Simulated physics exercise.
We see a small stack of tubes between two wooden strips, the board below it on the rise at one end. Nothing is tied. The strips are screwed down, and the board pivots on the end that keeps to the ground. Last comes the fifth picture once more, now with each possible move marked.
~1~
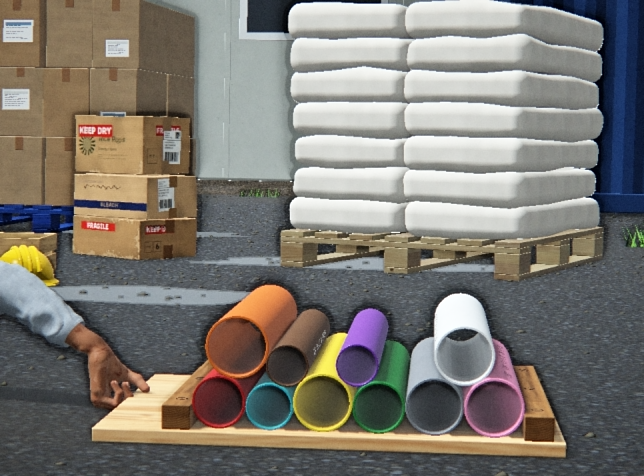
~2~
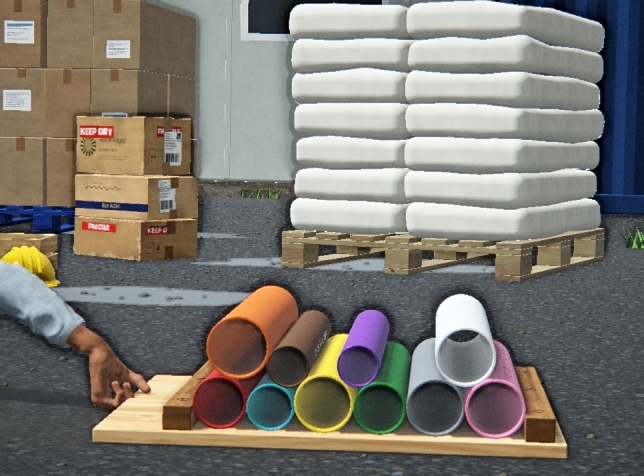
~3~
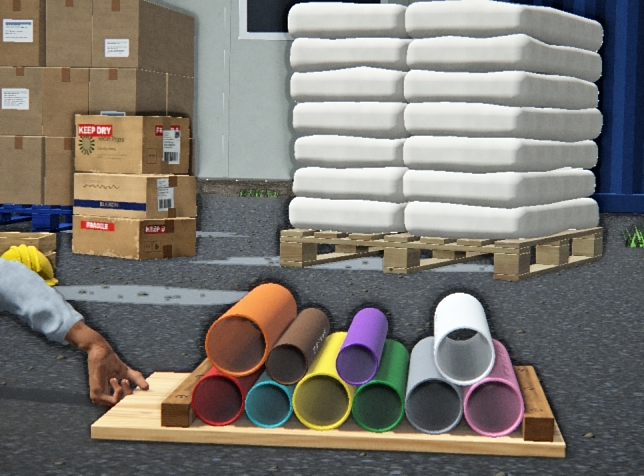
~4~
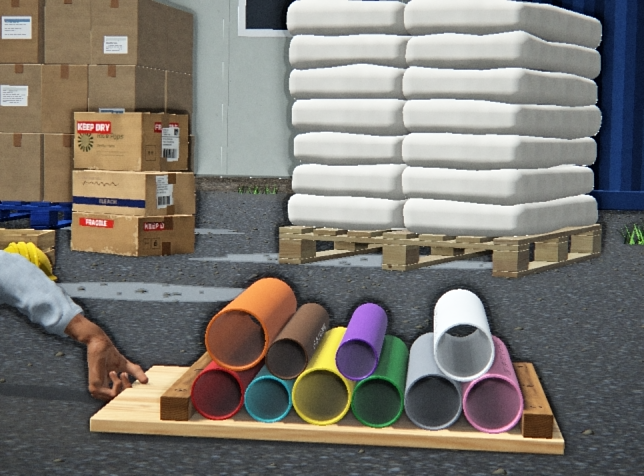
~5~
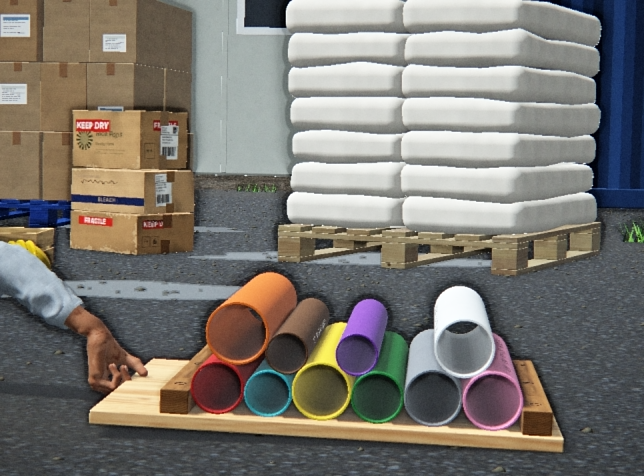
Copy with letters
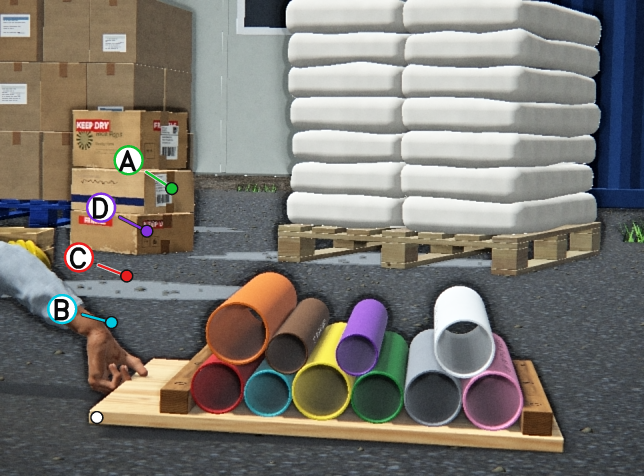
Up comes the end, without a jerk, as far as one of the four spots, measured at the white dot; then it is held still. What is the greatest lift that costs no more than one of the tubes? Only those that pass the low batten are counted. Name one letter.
D is the limit.
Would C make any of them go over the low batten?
No.
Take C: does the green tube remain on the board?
Yes, with C.
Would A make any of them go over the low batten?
Yes, at A.
On the marked copy, A at (172, 188); B at (111, 322); C at (127, 276); D at (147, 231); the white dot at (97, 417).
Taking D. A third of the way, board at 16°.
Two thirds of the way, board at 26°.
When it is over, board at 26°, none over the low batten.
As for the rest, A two over the low batten (white, purple); B none over the low batten; C none over the low batten.
